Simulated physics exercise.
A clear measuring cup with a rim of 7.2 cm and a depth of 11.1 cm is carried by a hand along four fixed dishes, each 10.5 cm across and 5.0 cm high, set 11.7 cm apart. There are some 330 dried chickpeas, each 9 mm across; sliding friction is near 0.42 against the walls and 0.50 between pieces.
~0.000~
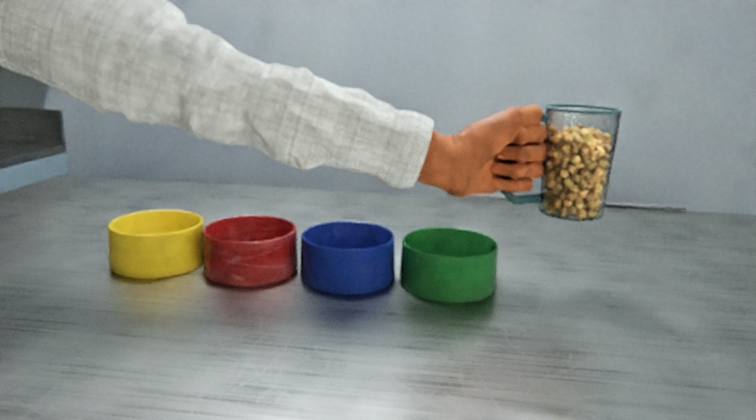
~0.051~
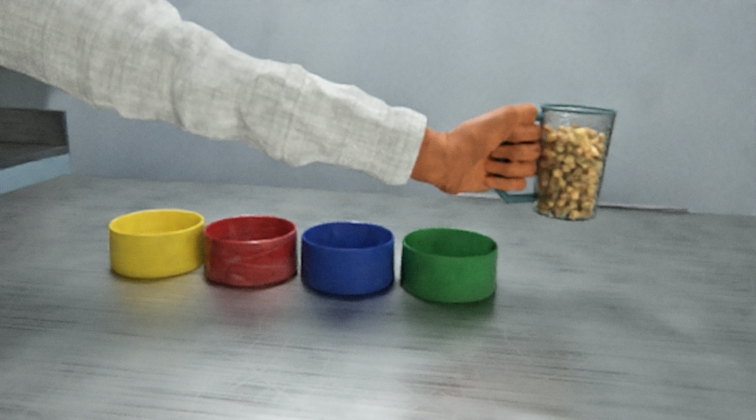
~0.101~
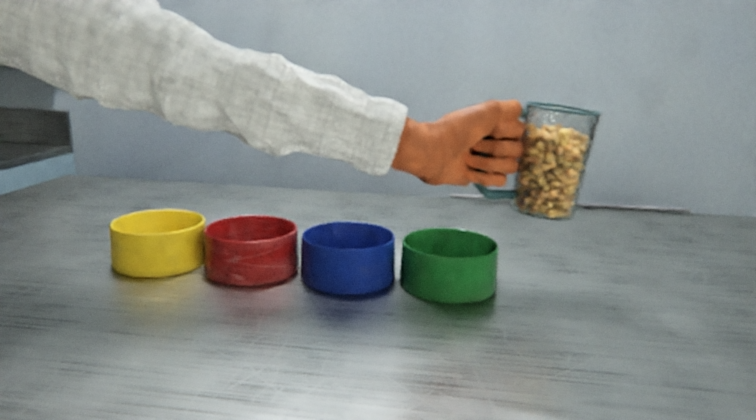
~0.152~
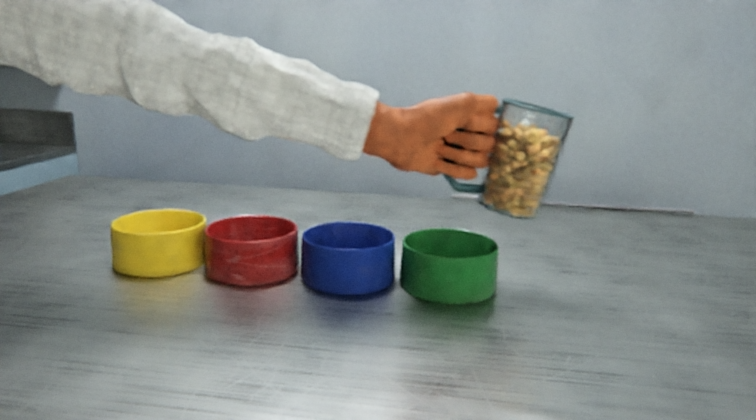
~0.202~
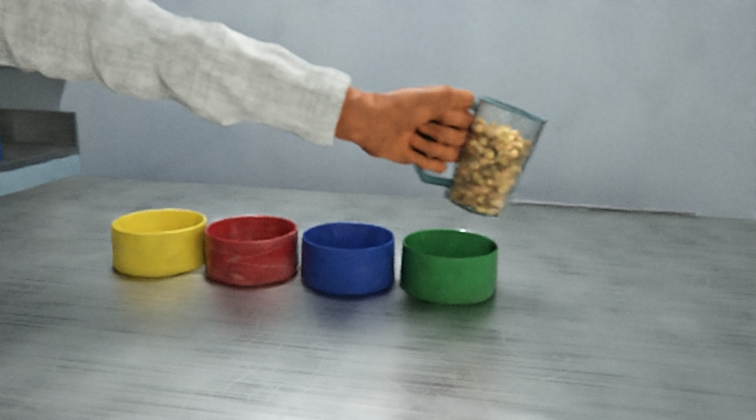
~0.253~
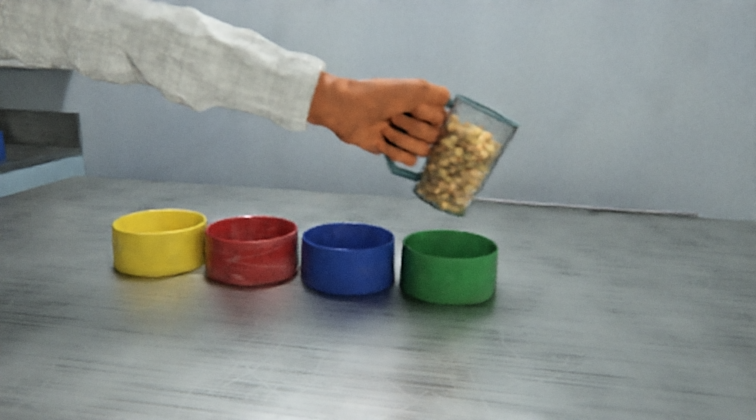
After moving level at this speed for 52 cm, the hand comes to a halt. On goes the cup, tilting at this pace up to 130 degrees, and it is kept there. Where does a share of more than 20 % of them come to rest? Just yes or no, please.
In short: Red no, blue no, green no, yellow yes, counter no.
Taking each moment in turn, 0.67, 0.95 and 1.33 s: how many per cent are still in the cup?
In turn: 100 %, 100 %, 10 %.
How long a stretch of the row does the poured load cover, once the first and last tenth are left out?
6 cm, roughly.
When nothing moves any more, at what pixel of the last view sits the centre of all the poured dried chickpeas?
Estimated resting centre: Around (170, 241).
After 0.67 s, tilt 75 degrees; cup holds 100 %.
After 0.95 s, tilt 109 degrees; cup holds 100 %.
After 1.33 s, tilt 130 degrees; cup holds 10 %, yellow 90 %.
In the end, at 1.9 s, red 0 %, blue 0 %, green 0 %, yellow 95 %, counter 5 %.
